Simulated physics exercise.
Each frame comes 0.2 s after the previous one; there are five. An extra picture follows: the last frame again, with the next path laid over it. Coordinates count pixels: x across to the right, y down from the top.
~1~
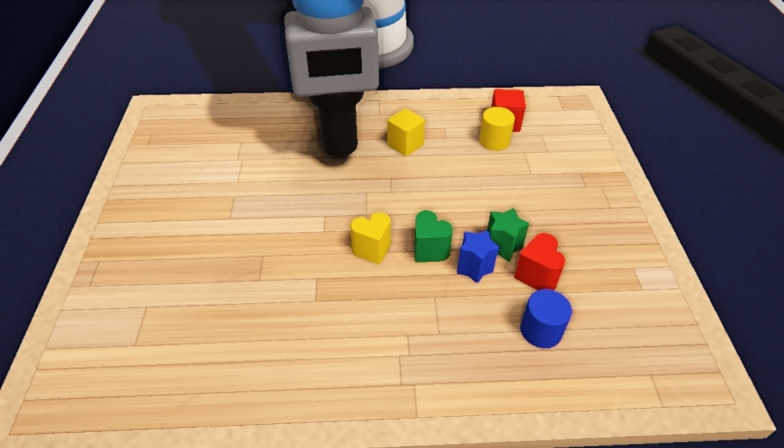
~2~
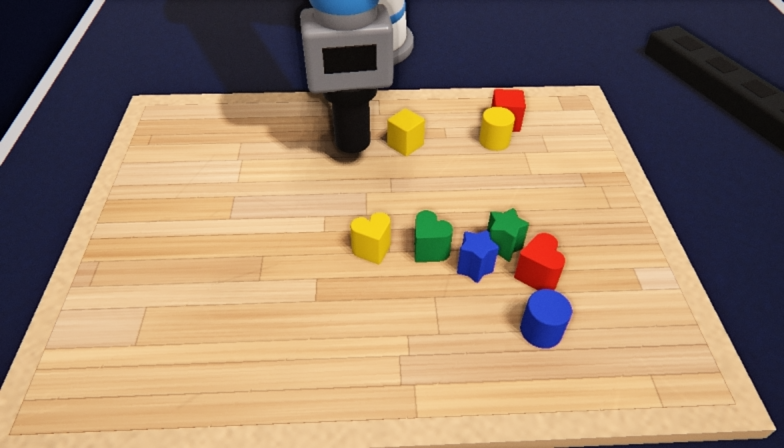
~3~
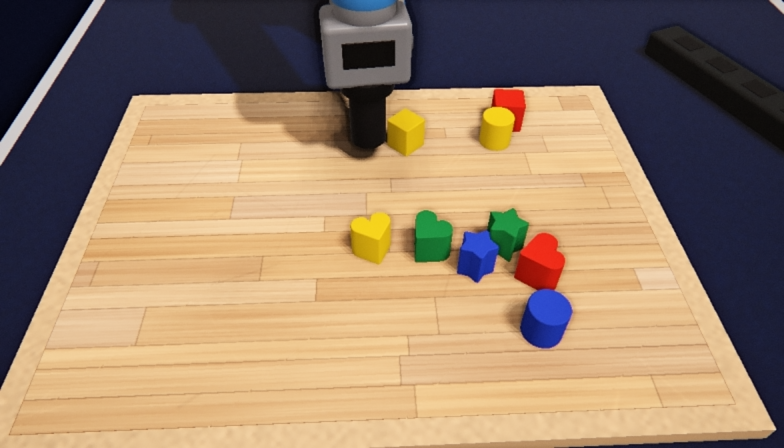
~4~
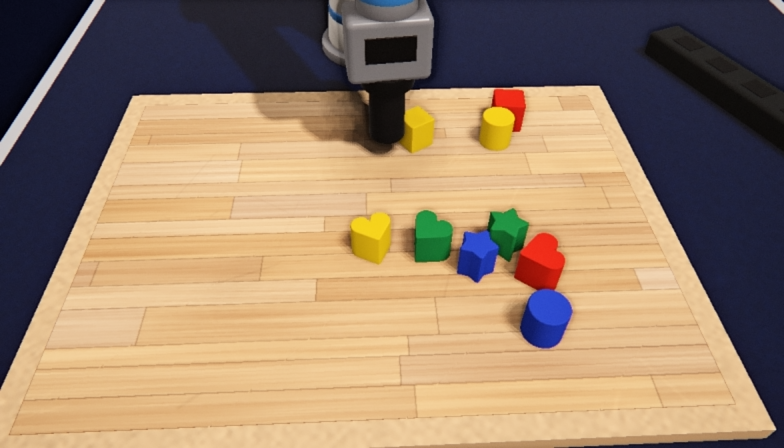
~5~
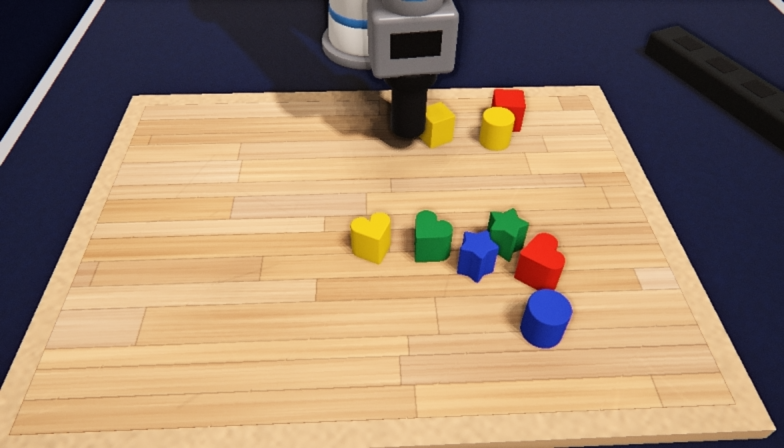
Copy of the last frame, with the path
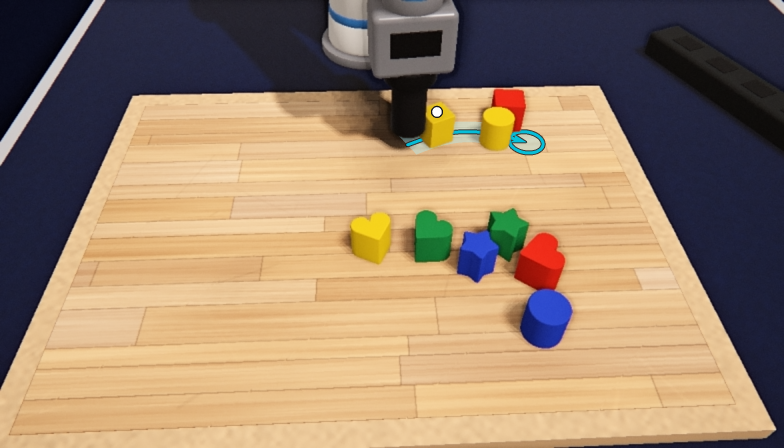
Robot arm with a black stick moving right across a wooden board, reaching the yellow cube and pushing it rightward.
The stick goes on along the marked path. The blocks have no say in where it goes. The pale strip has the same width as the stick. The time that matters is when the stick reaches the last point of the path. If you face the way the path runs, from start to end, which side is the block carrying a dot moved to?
The answer is left: Facing from the path's start to its end, that's where the block carrying a dot shifts.
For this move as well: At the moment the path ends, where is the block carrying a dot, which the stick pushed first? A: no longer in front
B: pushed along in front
Letter A.
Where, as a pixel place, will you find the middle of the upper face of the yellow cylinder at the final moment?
At (550, 136).
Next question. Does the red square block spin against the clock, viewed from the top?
Yes, I think so.
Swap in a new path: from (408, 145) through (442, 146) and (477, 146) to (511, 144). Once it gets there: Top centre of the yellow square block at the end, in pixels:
Most likely (483, 102).
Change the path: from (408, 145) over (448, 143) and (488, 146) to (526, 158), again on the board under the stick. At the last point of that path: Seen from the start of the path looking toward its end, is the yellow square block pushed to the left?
Yes - that is the case.
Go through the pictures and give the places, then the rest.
Lower end of the stick (340, 146), tops of blocks, yellow square block (406, 119), yellow cylinder (499, 116), red square block (510, 97), in the first frame.
Stick (353, 142), blocks as before, in the second frame.
Stick (369, 138), blocks as before, in the third frame.
Stick (387, 133), yellow square block (416, 116), in the fourth frame.
Stick (408, 128), yellow square block (437, 112), yellow cylinder (499, 116), red square block (510, 97), in the fifth frame.
The drawn path runs from (408, 145) through (445, 134) and (485, 133) to (526, 142); the dot is on the yellow square block.
The first path, step by step. One third of the way, stick (446, 117); yellow square block (475, 102); yellow cylinder (502, 116).
Two thirds of the way, stick (489, 116); yellow square block (517, 100); yellow cylinder (518, 122); red square block (539, 92), turned 30° anticlockwise.
At the end, stick (530, 125); yellow square block (550, 103), turned 35° anticlockwise; yellow cylinder (550, 136); red square block (556, 87), turned 65° anticlockwise.
